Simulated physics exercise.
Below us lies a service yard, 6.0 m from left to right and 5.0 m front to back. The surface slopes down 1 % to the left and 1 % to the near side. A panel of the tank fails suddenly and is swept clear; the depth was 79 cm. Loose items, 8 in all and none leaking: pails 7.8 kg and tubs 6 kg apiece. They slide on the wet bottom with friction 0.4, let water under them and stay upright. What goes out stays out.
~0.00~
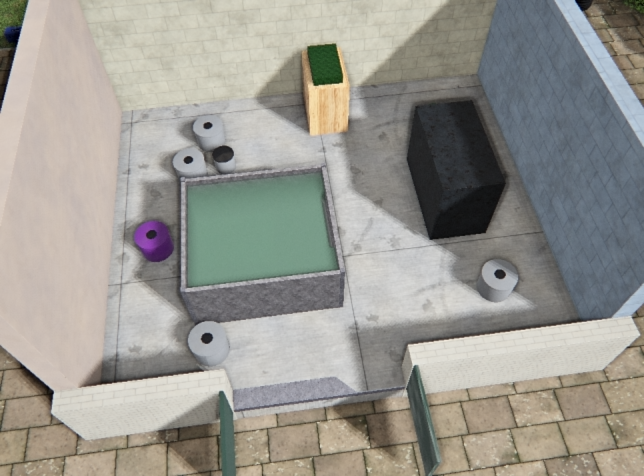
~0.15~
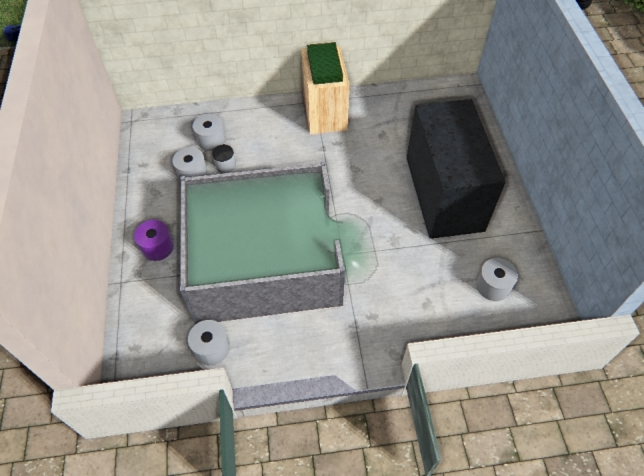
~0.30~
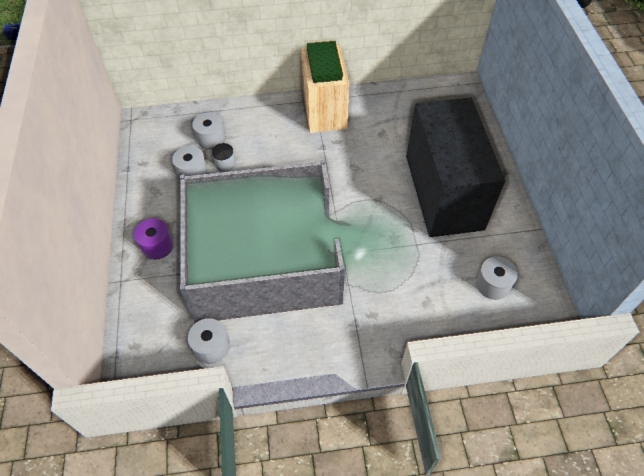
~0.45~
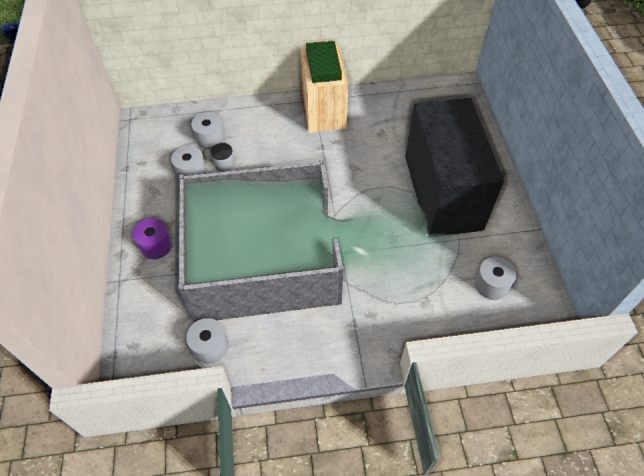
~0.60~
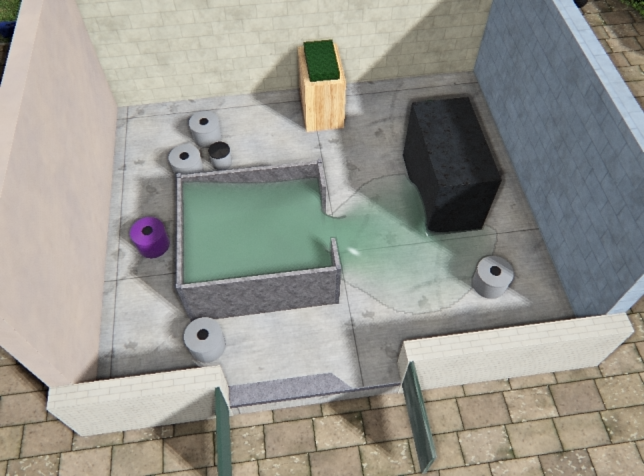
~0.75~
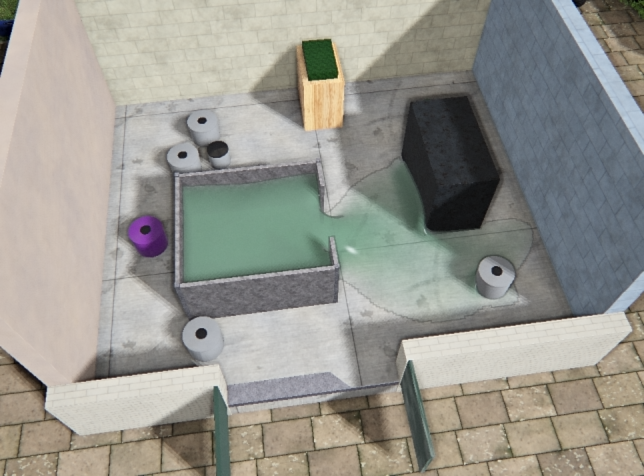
The clip shows a walled yard where a section of a tank's right side gives way, and greenish water pours out, spreading across the floor around a dark block while the purple tub and other loose containers stay put.
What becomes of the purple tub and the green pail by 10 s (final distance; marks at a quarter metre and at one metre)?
The purple tub is nudged along; the green pail travels far.
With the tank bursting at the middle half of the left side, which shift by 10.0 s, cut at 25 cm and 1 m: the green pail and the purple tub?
In that case the green pail stays put, the purple tub ends far away.
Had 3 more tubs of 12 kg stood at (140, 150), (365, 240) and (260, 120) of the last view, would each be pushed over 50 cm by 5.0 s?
In that order: Short of it, over, less.
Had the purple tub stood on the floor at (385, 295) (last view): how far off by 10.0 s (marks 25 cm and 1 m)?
It ends far away.
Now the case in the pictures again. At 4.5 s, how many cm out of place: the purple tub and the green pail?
About 0 and 20 cm.
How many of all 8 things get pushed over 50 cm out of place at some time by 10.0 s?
I count 8.
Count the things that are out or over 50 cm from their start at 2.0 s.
I count 1.
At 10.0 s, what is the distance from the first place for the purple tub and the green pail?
About 50 and 250 cm.
After 2.0 s the purple tub is near (146, 230), 0.0 m from its start, aground; the green pail is near (429, 106), 0.0 m from its start, aground; 0 of 8 are out; 1 afloat.
After 4.5 s the purple tub is near (146, 230), 0.0 m from its start, aground; the green pail is near (423, 116), 0.2 m from its start, aground; 0 of 8 are out; 1 afloat.
After 7.0 s the purple tub is near (146, 230), 0.0 m from its start, aground; the green pail is near (400, 117), 0.5 m from its start, afloat; 0 of 8 are out; 5 afloat.
After 10.0 s the purple tub is near (147, 200), 0.5 m from its start, afloat; the green pail is near (288, 140), 2.3 m from its start, aground; 0 of 8 are out; 6 afloat.
